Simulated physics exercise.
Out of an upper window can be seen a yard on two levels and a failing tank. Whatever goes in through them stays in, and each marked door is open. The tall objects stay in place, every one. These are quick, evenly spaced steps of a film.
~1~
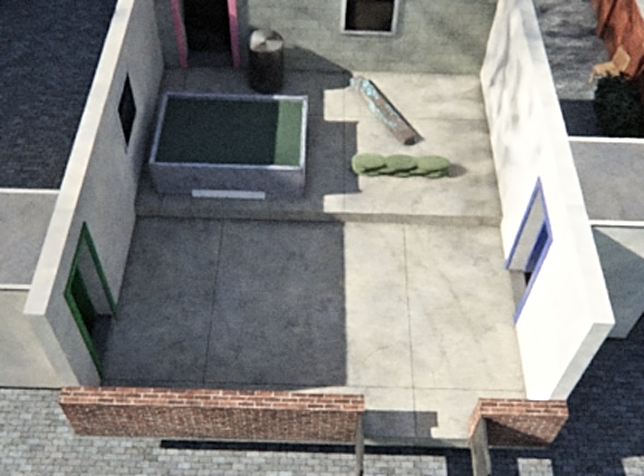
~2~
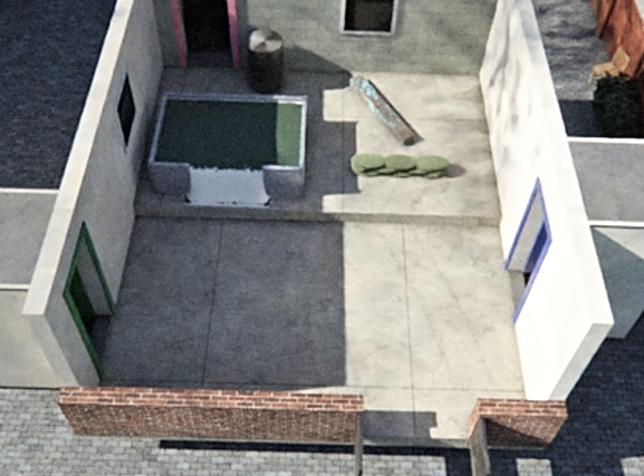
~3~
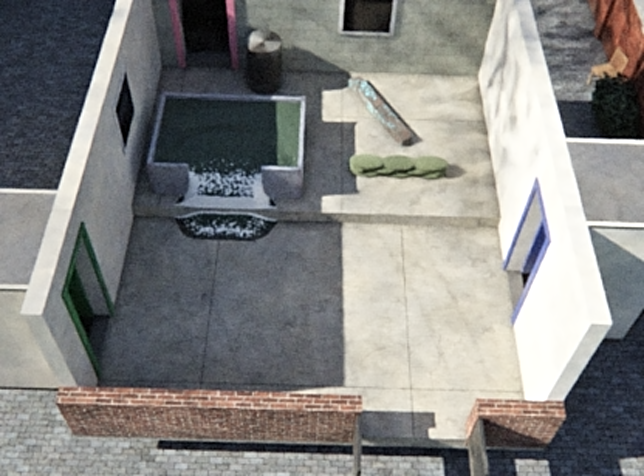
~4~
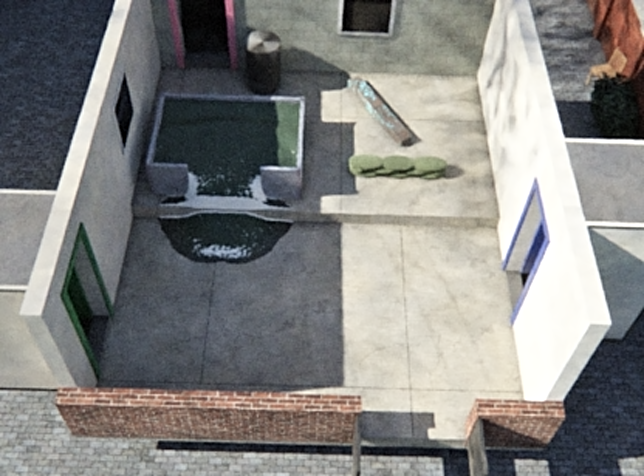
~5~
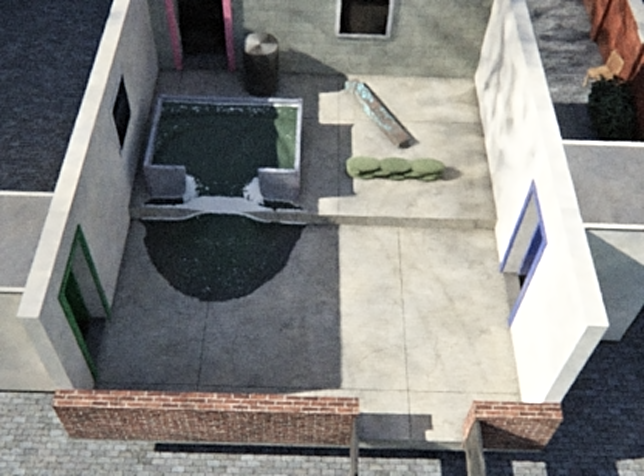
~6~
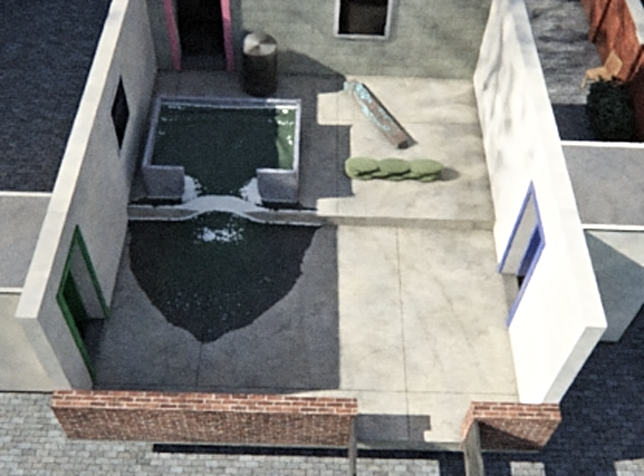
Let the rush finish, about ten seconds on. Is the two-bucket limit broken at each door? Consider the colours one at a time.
Blue door: Limit broken, pink door: Limit kept, green door: Limit broken.
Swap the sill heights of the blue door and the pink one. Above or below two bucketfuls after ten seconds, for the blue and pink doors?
The blue door falls short of it, then the pink door falls short of it.
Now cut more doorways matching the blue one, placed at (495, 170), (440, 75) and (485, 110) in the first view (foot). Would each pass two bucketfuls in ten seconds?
Result per door - within the limit; within the limit; within the limit.
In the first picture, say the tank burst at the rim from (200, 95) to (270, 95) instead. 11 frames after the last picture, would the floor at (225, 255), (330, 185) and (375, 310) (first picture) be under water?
Bone-dry, bone-dry, bone-dry.
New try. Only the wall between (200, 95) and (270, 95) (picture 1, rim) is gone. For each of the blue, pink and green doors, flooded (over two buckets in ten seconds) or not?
One by one: Blue door keeps below it, pink door lets more in, green door lets less in.
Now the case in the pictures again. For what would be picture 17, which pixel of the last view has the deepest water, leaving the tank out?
Near (87, 415).
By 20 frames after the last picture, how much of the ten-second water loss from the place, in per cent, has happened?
Somewhere around 20 per cent, I'd say.
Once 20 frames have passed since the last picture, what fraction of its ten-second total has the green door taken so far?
Roughly 30 per cent.
A moment on, water covers 30 % of the floor; the blue door not reached, the pink door not reached, the green door wet at the sill, nothing in.
Next, water covers 35 % of the floor; the blue door not reached, the pink door not reached, the green door under two buckets in.
Then, water covers 40 % of the floor; the blue door not reached, the pink door not reached, the green door over two buckets in.
Later, water covers 55 % of the floor; the blue door under two buckets in, the pink door not reached, the green door far over two buckets in.
In the end, water covers 60 % of the floor; the blue door over two buckets in, the pink door not reached, the green door far over two buckets in.
